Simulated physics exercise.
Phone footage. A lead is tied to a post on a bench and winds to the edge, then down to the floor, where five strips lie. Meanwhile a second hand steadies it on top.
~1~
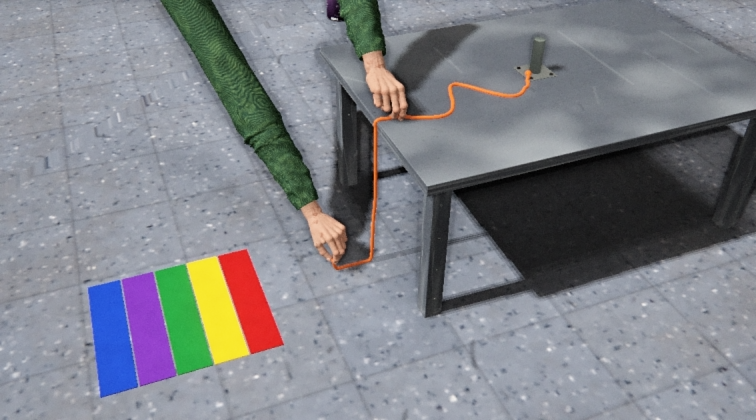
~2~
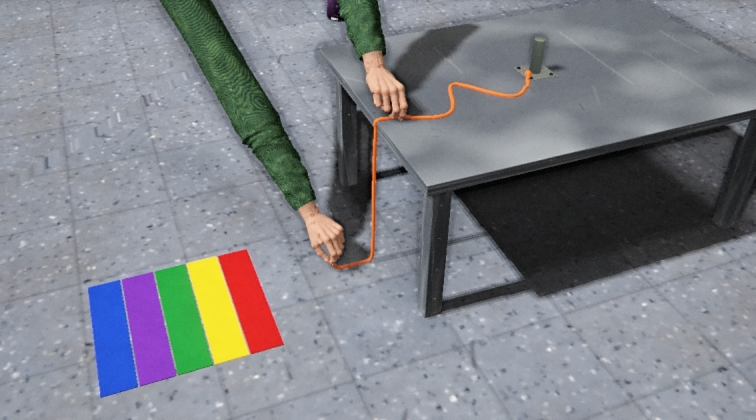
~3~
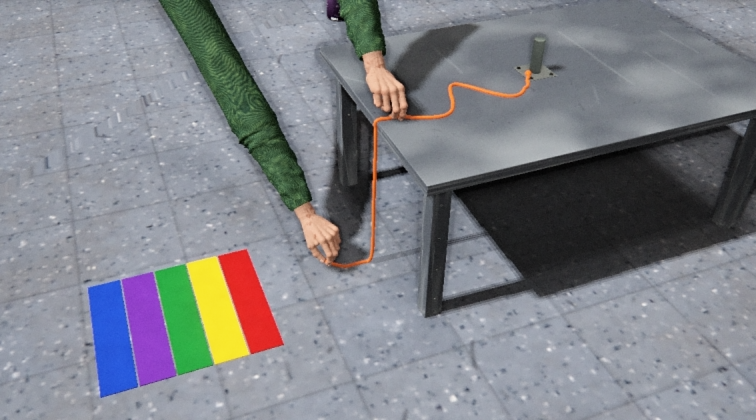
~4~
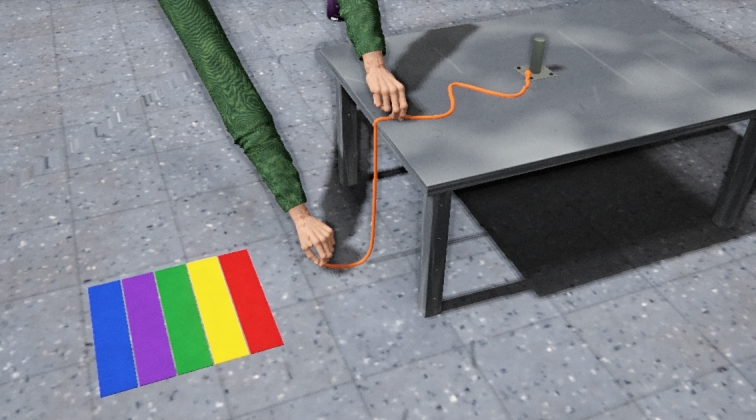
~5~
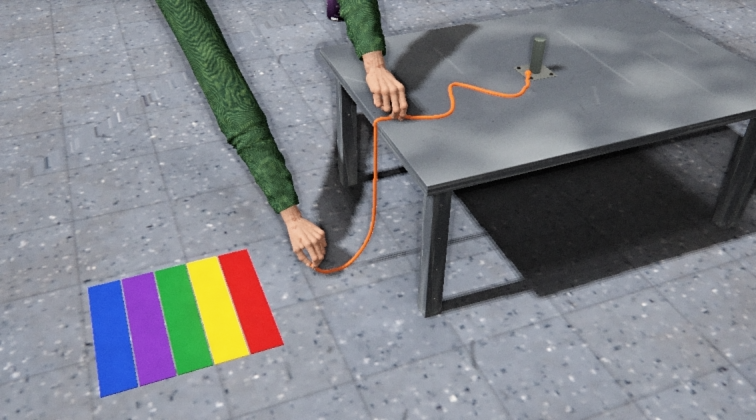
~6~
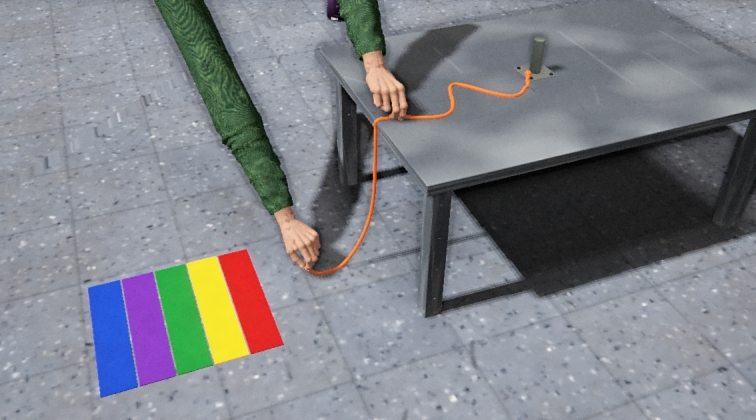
On a tiled floor beside a gray table, a hand draws an orange cord left.
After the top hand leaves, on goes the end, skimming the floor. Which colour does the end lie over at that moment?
It lies over purple.
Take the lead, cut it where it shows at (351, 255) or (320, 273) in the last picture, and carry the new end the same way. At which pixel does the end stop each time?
(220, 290) and (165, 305).
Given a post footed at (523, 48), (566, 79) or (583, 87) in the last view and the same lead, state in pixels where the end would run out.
First (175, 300), then (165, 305), and last (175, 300).
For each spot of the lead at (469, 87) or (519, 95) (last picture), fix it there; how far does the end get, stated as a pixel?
(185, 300) and (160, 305).
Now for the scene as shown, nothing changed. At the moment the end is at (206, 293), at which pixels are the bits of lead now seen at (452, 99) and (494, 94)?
The first one ends up at (401, 106) and the second one at (464, 88).
Soon after, end near (207, 293); over yellow.
After that, end near (164, 303); over green.
At the stop, end near (139, 310); over purple. Over purple.
